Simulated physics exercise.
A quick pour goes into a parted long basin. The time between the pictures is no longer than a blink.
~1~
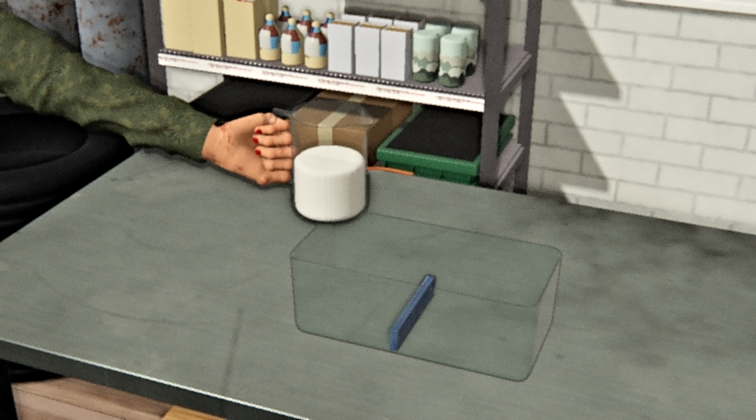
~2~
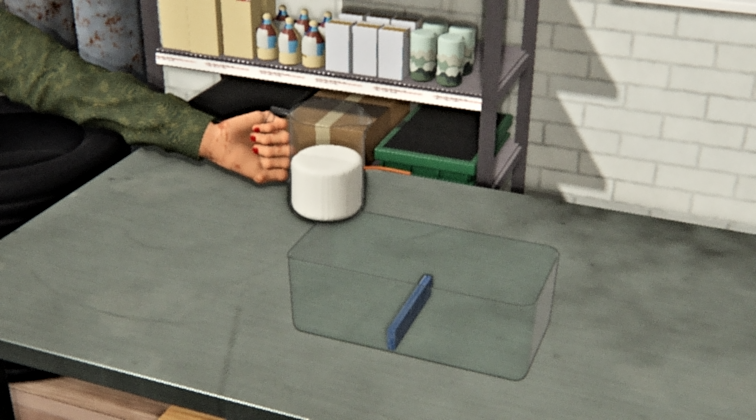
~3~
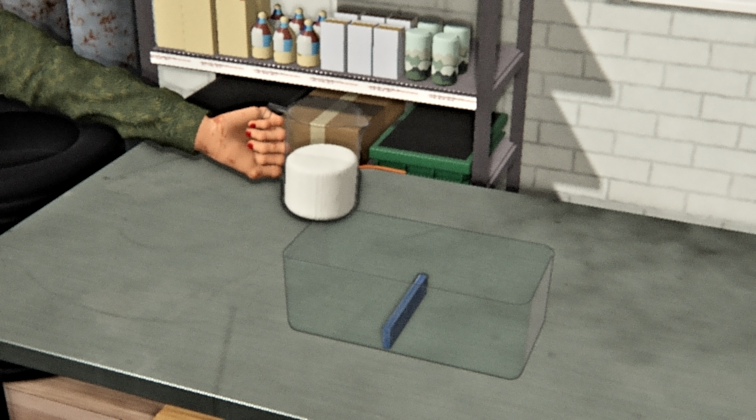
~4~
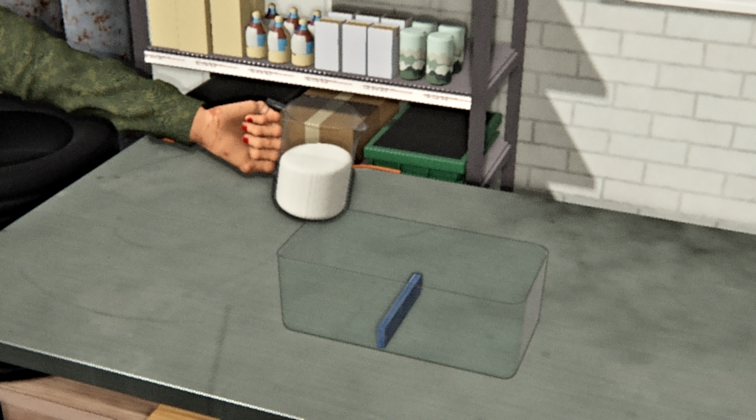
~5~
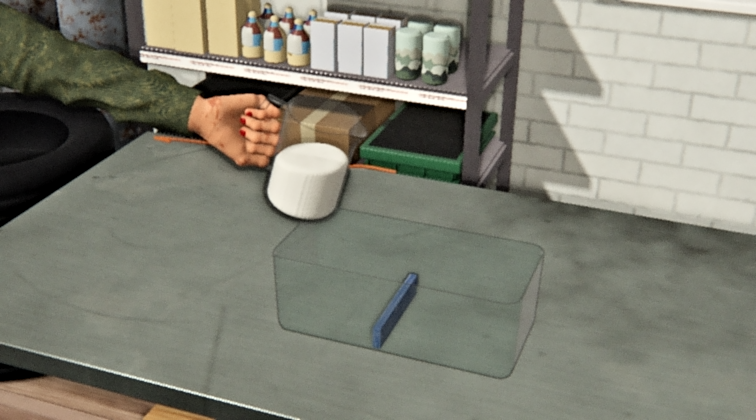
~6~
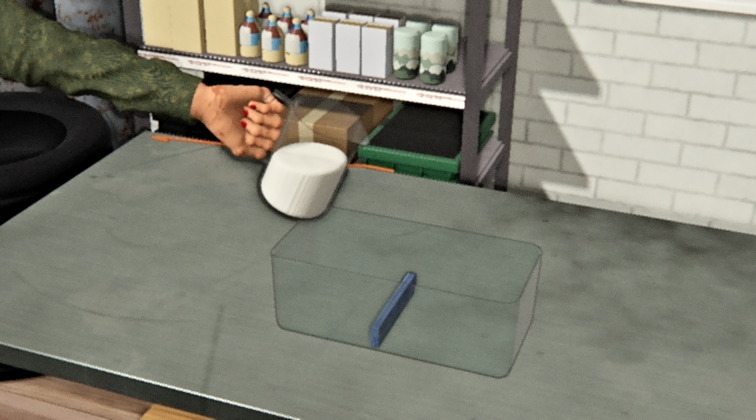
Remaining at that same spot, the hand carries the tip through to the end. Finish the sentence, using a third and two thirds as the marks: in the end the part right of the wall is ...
More than two thirds of the whole.
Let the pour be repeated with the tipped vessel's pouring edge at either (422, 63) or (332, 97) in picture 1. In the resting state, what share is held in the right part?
85 % and 10 %.
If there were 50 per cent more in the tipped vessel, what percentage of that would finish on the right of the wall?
Roughly 90 in a hundred.
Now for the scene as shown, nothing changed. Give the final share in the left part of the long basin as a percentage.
10 in a hundred.
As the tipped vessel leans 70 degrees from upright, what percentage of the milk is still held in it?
100 per cent or so.
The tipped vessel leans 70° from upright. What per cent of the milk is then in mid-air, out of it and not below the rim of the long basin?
Share: Approx. 0 %.
A moment on, the tilt is 70° and 98 per cent is still to pour, 0 is left of the wall and 0 right of it.
Next, the tilt is 92° and 56 per cent is still to pour, 2 is left of the wall and 25 right of it.
Then the tilt is 95° and 19 per cent is still to pour, 5 is left of the wall and 69 right of it.
Later the tilt is 95° and 5 per cent is still to pour, 7 is left of the wall and 86 right of it.
Finally, 11 per cent lies left of the wall, 87 right of it and 0 outside.
